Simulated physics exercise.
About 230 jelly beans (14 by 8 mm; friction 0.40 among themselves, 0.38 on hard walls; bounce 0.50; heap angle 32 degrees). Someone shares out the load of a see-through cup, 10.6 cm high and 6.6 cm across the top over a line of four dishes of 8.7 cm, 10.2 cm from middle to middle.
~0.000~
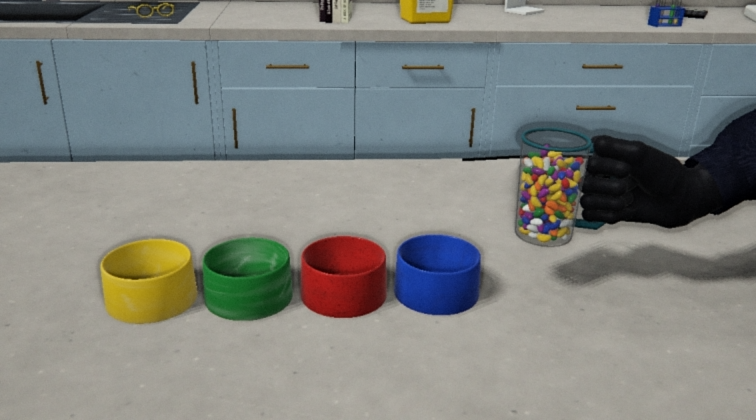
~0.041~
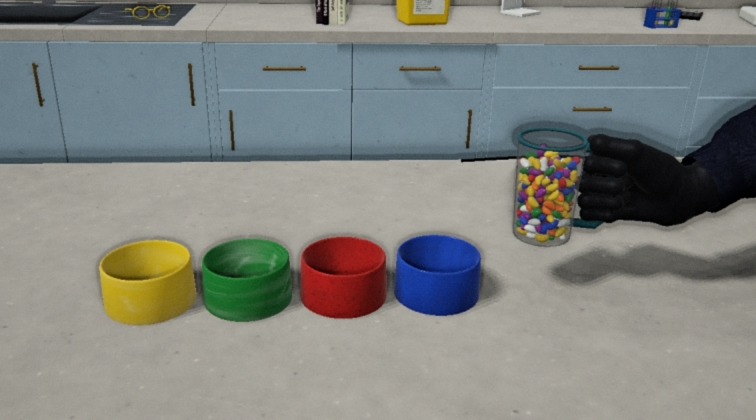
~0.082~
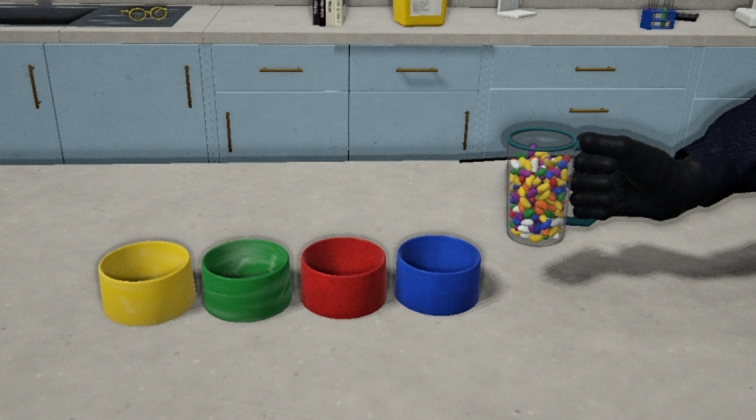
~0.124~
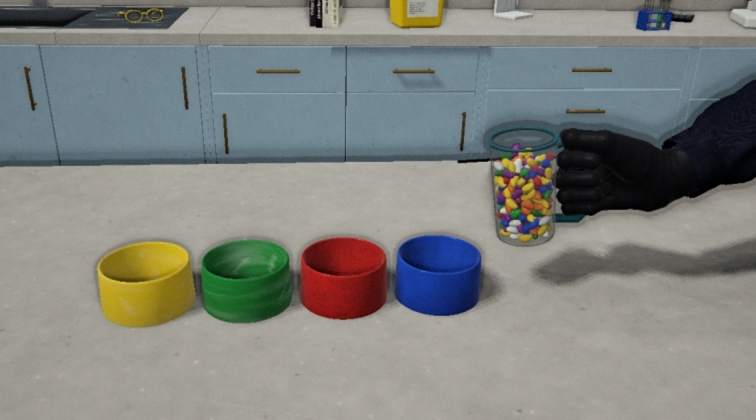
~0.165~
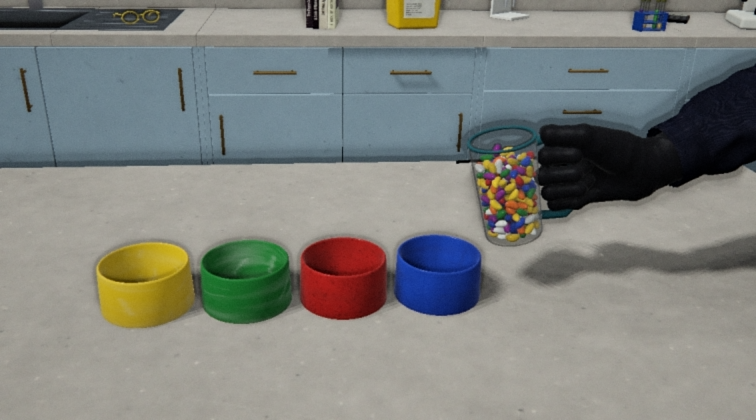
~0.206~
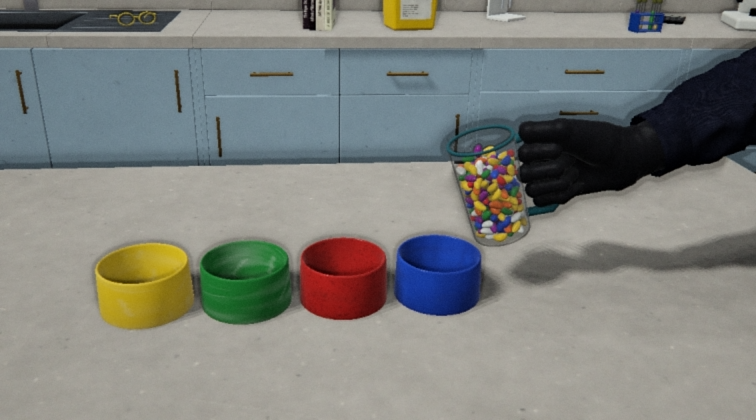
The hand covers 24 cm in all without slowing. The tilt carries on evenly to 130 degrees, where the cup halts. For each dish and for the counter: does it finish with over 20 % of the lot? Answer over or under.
Red dish: Under; blue dish: Under; green dish: Over; yellow dish: Under; on the counter: Under.
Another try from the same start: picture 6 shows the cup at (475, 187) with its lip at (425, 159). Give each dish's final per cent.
Red 0, blue 0, green 90, yellow 0.
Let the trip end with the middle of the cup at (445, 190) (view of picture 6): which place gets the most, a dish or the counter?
Most goes to: Counter.
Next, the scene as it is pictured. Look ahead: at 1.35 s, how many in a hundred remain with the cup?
Roughly 5 per cent.
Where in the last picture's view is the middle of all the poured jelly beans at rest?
At about (251, 279).
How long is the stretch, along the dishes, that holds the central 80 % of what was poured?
Some 5 cm.
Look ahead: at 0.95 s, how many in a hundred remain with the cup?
About 90 per cent.
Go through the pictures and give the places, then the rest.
Cup at (550, 188), tilt 0 degrees, lip at (524, 140), moved 0.0 cm; middle of the pieces at (544, 194); blue dish at (439, 254); red dish at (344, 256); green dish at (247, 257); yellow dish at (147, 259), in the first picture.
Cup at (547, 188), tilt 1 degrees, lip at (520, 140), moved 0.3 cm; middle of the pieces at (541, 194), in the second picture.
Cup at (538, 188), tilt 3 degrees, lip at (509, 141), moved 1.2 cm; middle of the pieces at (533, 194), in the third picture.
Cup at (524, 187), tilt 8 degrees, lip at (491, 144), moved 2.7 cm; middle of the pieces at (519, 194), in the fourth picture.
Cup at (508, 187), tilt 13 degrees, lip at (470, 147), moved 4.4 cm; middle of the pieces at (504, 194), in the fifth picture.
Cup at (491, 187), tilt 18 degrees, lip at (449, 150), moved 6.2 cm; middle of the pieces at (488, 195); blue dish at (439, 254); red dish at (344, 257); green dish at (245, 260); yellow dish at (143, 264). Its pace works out near 120 degrees a second; the hand travels 42 cm a second, in the sixth picture.
After 0.65 s, tilt 71 degrees; cup holds 100 %.
After 0.95 s, tilt 107 degrees; cup holds 90 %, green 10 %.
After 1.35 s, tilt 130 degrees; cup holds 5 %, green 90 %.
In the end, at 2.3 s, red 0 %, blue 0 %, green 90 %, yellow 0 %, counter 10 %.
